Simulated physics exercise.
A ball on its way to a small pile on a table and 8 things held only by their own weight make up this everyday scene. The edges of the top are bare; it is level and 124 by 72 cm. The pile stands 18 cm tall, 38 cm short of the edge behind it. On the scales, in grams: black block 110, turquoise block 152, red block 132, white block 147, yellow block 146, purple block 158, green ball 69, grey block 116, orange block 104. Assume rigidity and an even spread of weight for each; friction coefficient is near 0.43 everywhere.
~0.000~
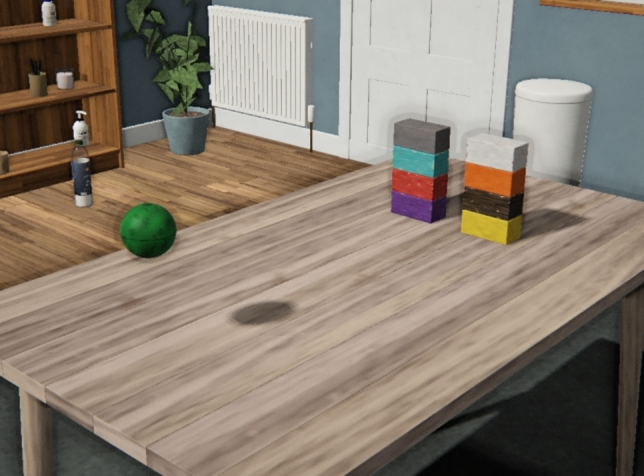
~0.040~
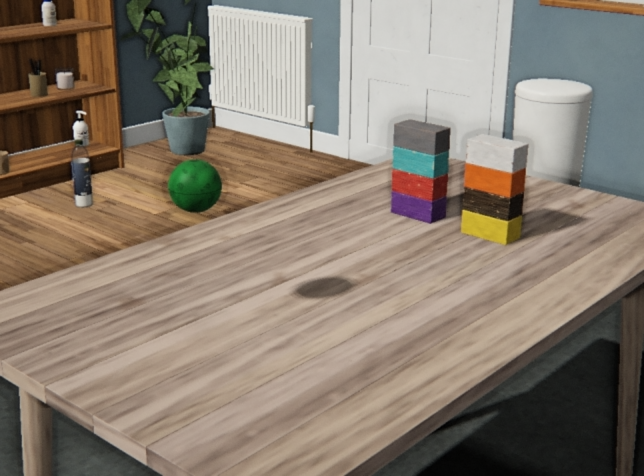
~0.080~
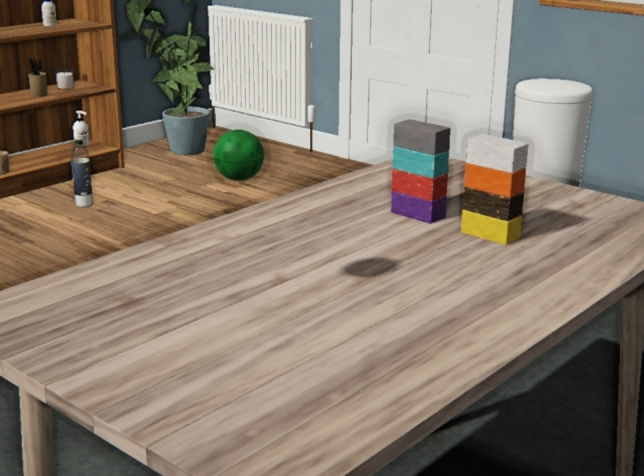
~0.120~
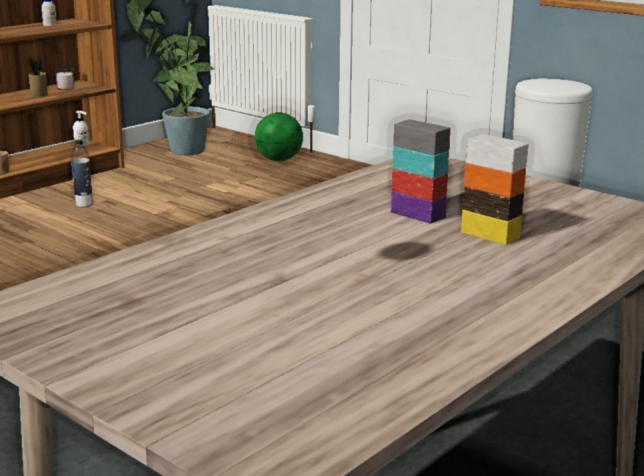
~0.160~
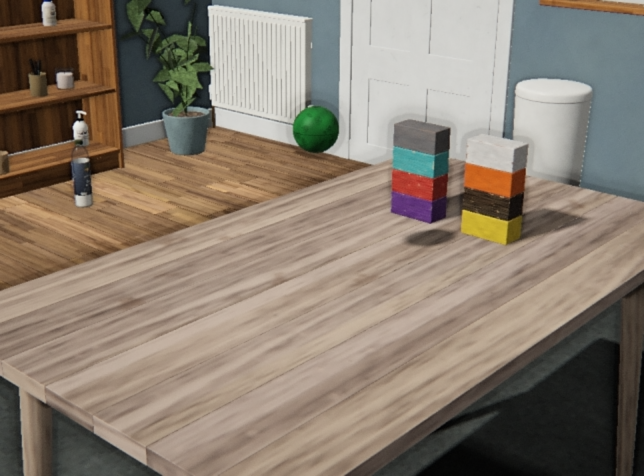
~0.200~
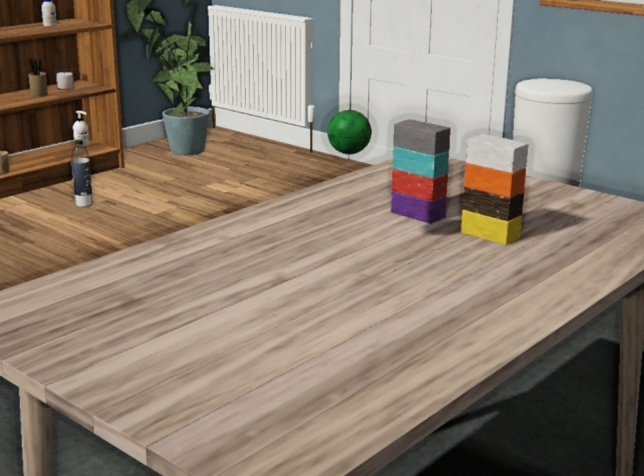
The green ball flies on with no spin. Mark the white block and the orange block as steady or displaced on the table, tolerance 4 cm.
Marks: White block steady; orange block steady.
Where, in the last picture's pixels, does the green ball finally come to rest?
It ends near (392, 212).
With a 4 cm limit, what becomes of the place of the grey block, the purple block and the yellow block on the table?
Here is how it goes: The grey block moves off; next, the purple block remains near its start; last, the yellow block remains near its start.
Around 0.40 s, green ball near (400, 209); turquoise block at 6° to upright; grey block at 6° to upright; red block at 6° to upright.
Around 0.70 s, green ball near (393, 212); grey block at 55° to upright; turquoise block at 56° to upright; red block at 56° to upright.
Around 0.80 s, green ball near (392, 212); turquoise block on its side; grey block on its side; red block on its side.
Finally (1.3 s), on their side or leaning hard on the table, turquoise block, red block and grey block; the other 5 still in place (within 4 cm). Final places as that camera would see them, white block near (497, 153), orange block near (495, 178).
